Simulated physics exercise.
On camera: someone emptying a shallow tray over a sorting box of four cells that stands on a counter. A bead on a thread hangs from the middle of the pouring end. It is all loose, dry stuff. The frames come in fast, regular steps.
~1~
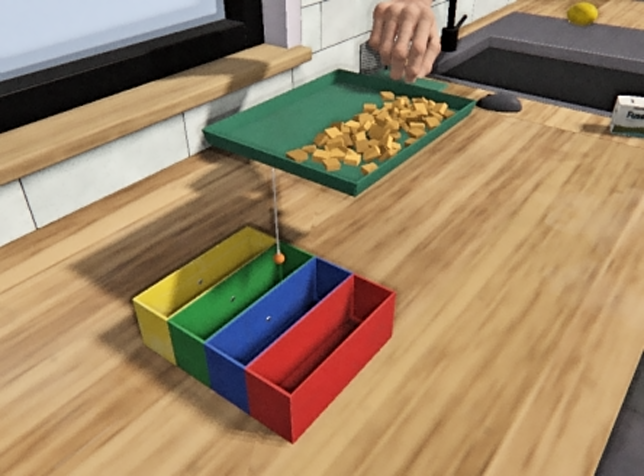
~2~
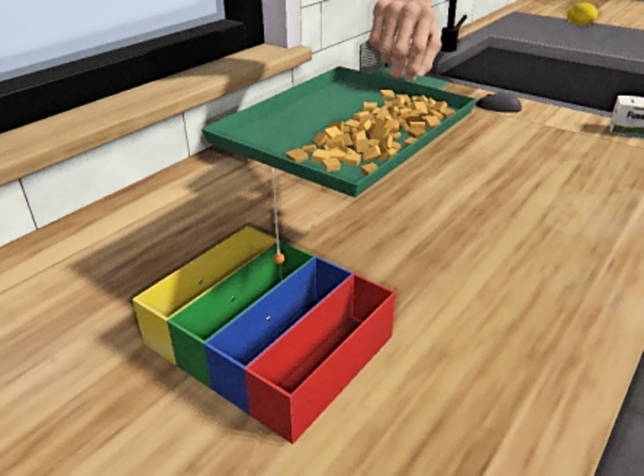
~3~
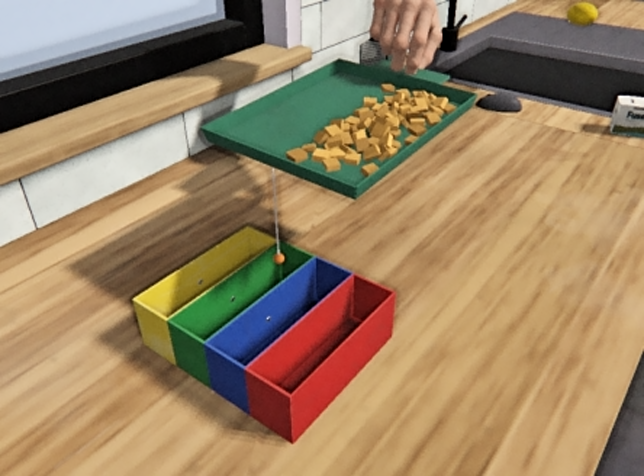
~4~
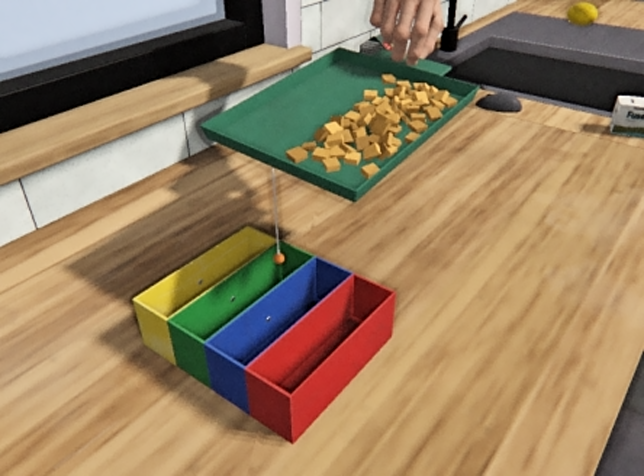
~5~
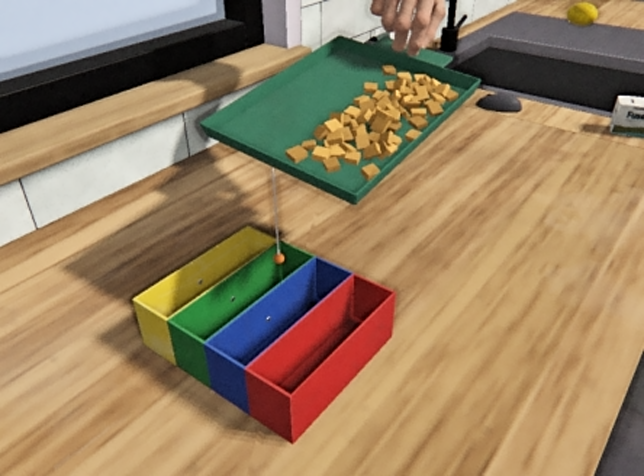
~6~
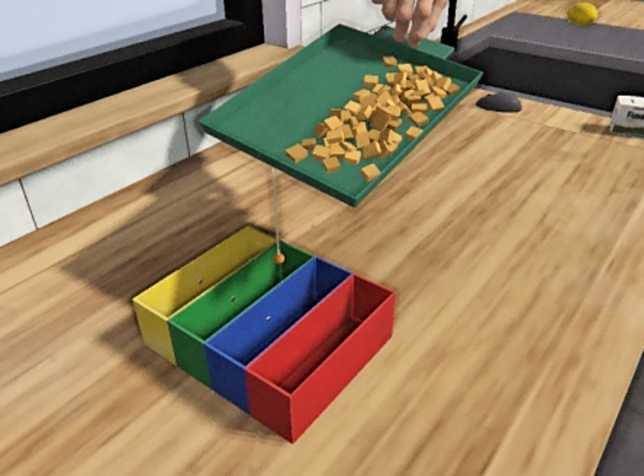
A hand slightly tilts a green tray of cereal squares above a four-colored sorting box.
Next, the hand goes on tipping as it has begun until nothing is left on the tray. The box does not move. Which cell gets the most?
The red cell gets the most.
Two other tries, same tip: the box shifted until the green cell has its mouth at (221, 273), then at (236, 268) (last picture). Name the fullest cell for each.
At the first place the cell in red, at the second the red cell.
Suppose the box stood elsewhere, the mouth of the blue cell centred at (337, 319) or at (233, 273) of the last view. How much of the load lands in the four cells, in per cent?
The first gives 100 %, the second 0 %.
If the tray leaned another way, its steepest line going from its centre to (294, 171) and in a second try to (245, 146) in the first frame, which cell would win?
In turn: Red; the yellow one.
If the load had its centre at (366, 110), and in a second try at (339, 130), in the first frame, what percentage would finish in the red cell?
Near 80 % and 70 %.
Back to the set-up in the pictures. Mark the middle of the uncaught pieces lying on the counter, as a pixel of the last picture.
Near (404, 415).
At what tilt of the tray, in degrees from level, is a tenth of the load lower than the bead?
Near 75 degrees.
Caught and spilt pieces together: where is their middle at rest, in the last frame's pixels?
Roughly at (346, 351).
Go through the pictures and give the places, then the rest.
In the first picture, corners of the pouring end at (207, 129) and (355, 180), level; middle of the load at (389, 125), cereal squares; bead on its thread at (279, 258); yellow cell at (155, 328); green cell at (189, 350); blue cell at (227, 375); red cell at (270, 402).
In the second picture, corners of the pouring end at (207, 128) and (355, 181), level; middle of the load at (390, 124).
In the third picture, corners of the pouring end at (207, 127) and (355, 184), tipped barely, lowest at the right corner; middle of the load at (390, 121).
In the fourth picture, corners of the pouring end at (206, 125) and (355, 187), tipped a little, lowest at the right corner; middle of the load at (390, 116).
In the fifth picture, corners of the pouring end at (205, 122) and (355, 191), tipped a little, lowest at the right corner; middle of the load at (390, 112).
In the sixth picture, corners of the pouring end at (204, 120) and (355, 194), tipped a little, lowest at the right corner; middle of the load at (391, 108); yellow cell at (155, 328); green cell at (189, 350); blue cell at (227, 375); red cell at (270, 402).
Soon after the last picture, tray tipped steeply; all on the tray.
A little later, tray tipped right over; a small part on the tray; about two thirds in the red cell; a small part in the blue cell; about a quarter falling or outside the box.
Later still, tray tipped past a quarter turn; most in the red cell; a small part in the blue cell; a small part falling or outside the box.
At rest, tray tipped past a quarter turn; most in the red cell; a small part in the blue cell; none in the green cell; none in the yellow cell; a small part outside the box.
